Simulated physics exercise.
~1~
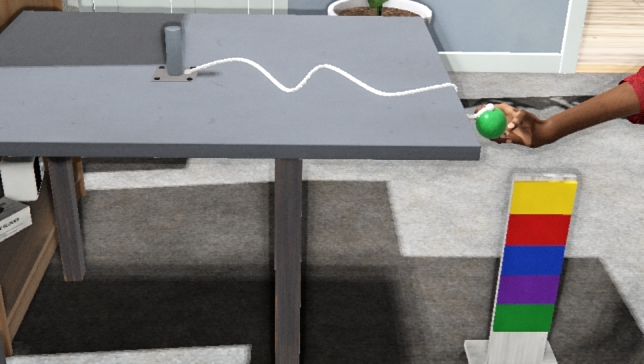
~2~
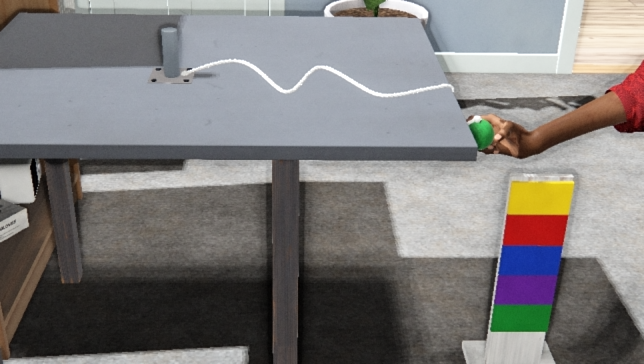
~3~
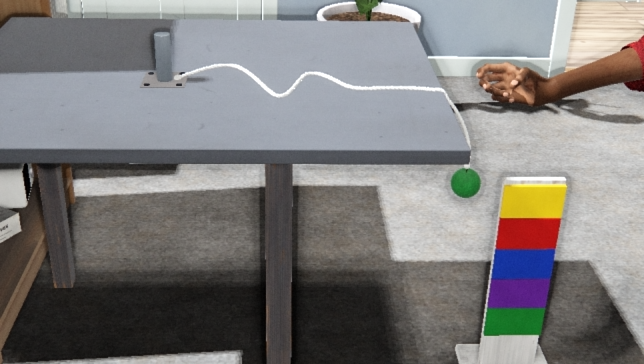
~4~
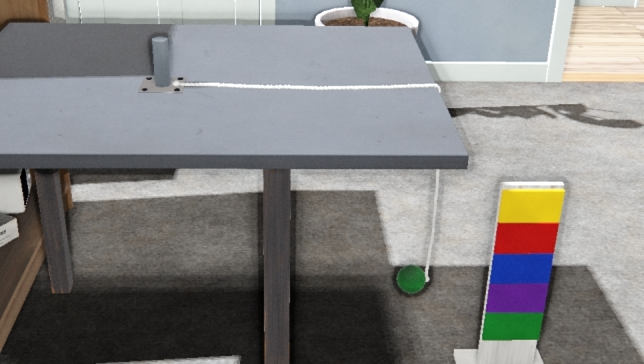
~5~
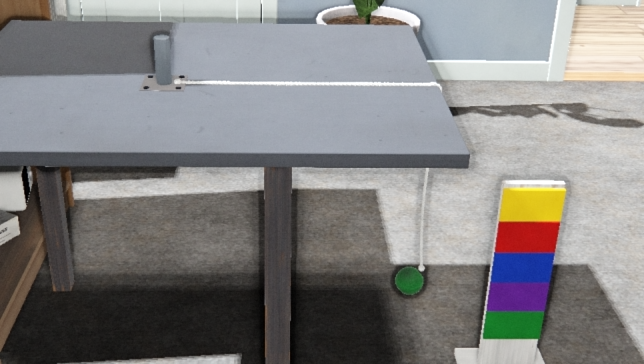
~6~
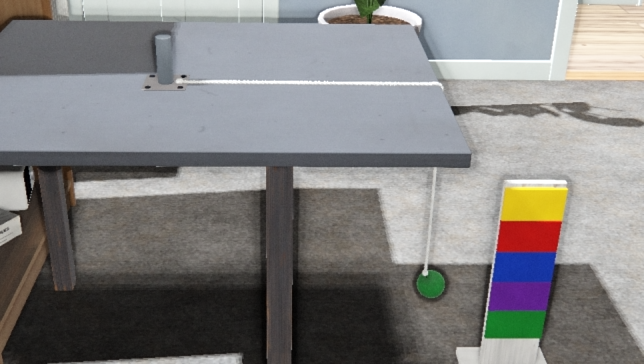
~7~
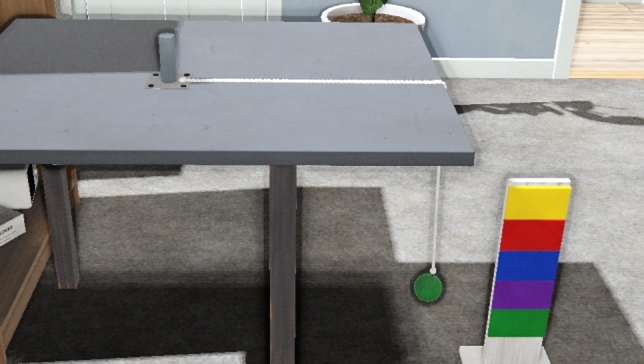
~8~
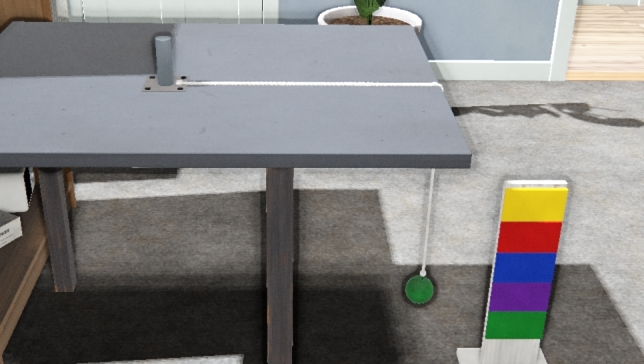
The clip shows a hand releasing a green ball-like apple tied to a white shoelace just past a grey desk's edge, beside a board with five coloured bands. It drops, pulls the slack lace straight, sways slightly and ends hanging level with the purple band.
